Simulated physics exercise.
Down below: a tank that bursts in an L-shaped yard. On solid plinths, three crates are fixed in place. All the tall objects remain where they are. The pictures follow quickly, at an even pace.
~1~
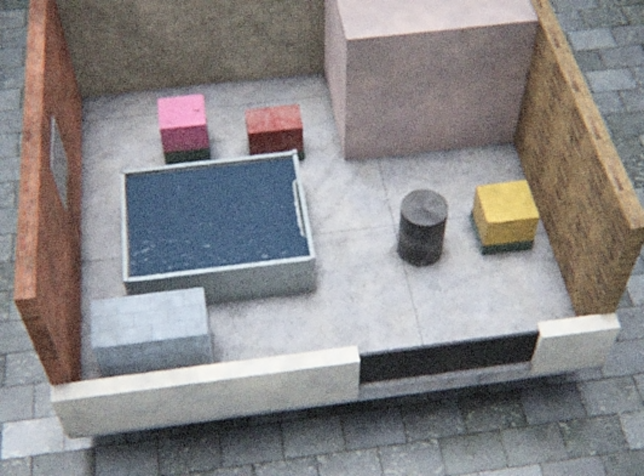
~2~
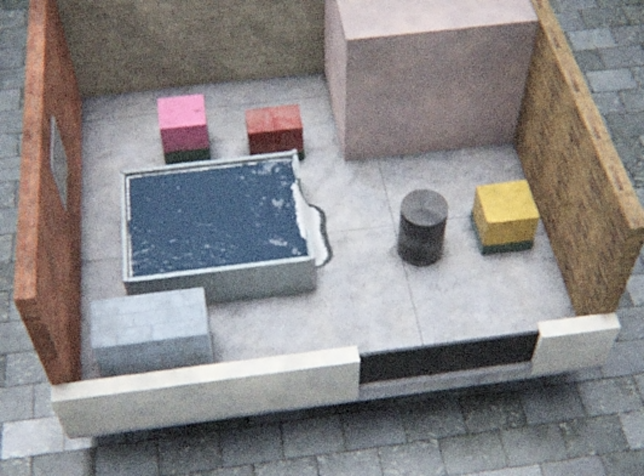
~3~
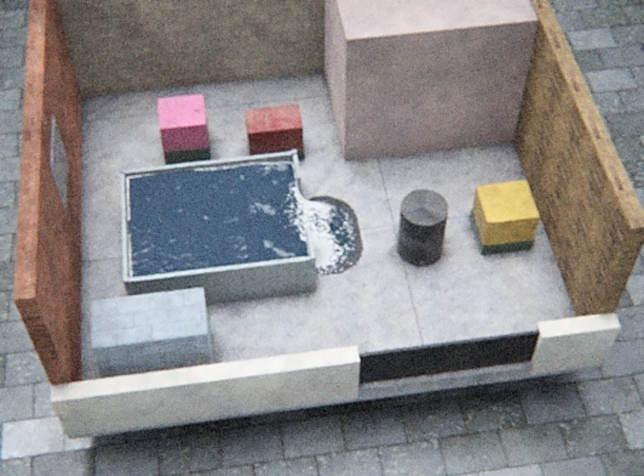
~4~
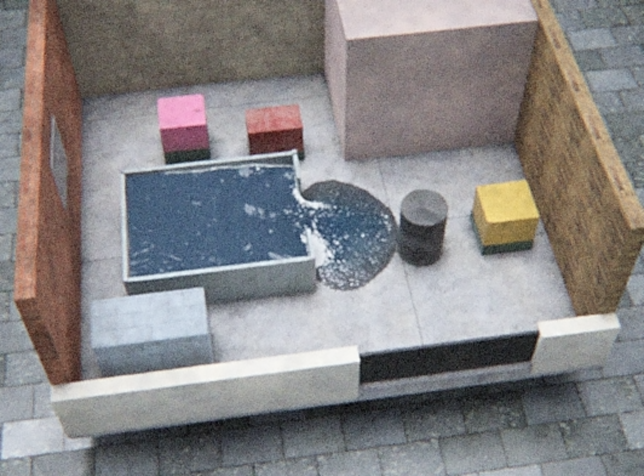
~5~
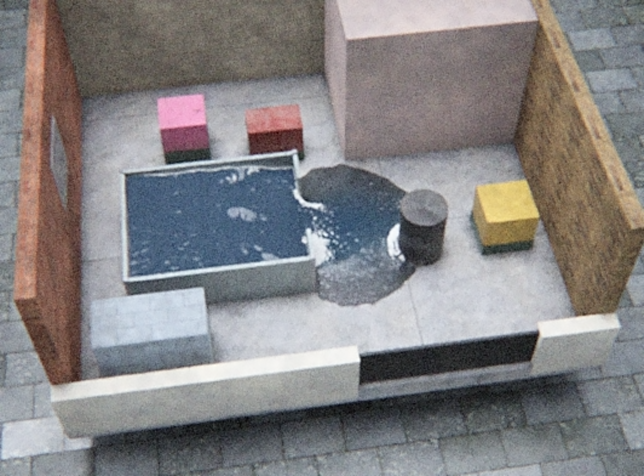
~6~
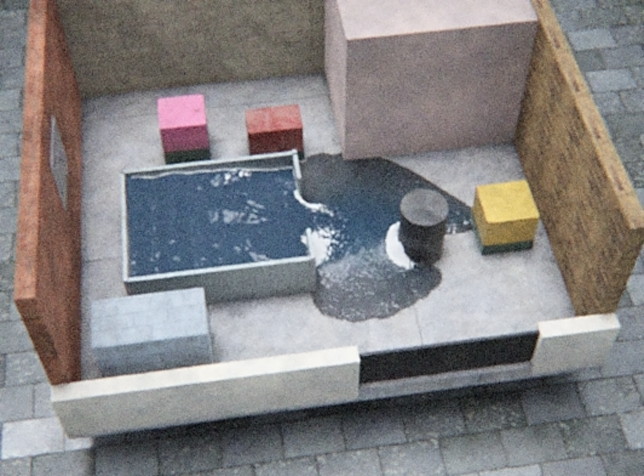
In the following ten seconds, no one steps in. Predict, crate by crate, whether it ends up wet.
The pink crate ends up dry; the red crate ends up dry; the yellow crate ends up wet.
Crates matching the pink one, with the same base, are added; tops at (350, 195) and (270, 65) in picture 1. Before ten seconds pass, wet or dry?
I'd expect the first one gets submerged and the next one is left untouched.
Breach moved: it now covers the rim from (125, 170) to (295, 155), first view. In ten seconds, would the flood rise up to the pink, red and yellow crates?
The pink crate gets drenched; the red crate gets drenched; the yellow crate stays untouched.
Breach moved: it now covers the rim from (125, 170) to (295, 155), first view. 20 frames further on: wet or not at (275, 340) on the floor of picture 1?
Outcome: Untouched.
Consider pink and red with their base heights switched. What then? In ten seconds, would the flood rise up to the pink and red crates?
Well, the pink crate stays unflooded, and the red crate stays unflooded.
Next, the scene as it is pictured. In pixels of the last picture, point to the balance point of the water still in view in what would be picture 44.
It is around (349, 256).
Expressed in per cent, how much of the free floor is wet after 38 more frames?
Estimate: Near 65 %.
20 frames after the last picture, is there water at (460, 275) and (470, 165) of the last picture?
Result, in sequence: Waterlogged; waterlogged.
A moment on, water covers 35 % of the floor; the pink crate not reached, the red crate water round its plinth, the yellow crate water round its plinth.
Next, water covers 40 % of the floor; the pink crate not reached, the red crate water round its plinth, the yellow crate water round its plinth.
Then, water covers 50 % of the floor; the pink crate not reached, the red crate water round its plinth, the yellow crate water round its plinth.
Later, water covers 65 % of the floor; the pink crate water round its plinth, the red crate water round its plinth, the yellow crate water round its plinth.
In the end, water covers 90 % of the floor; the pink crate stayed above the water, the red crate stayed above the water, the yellow crate was topped.
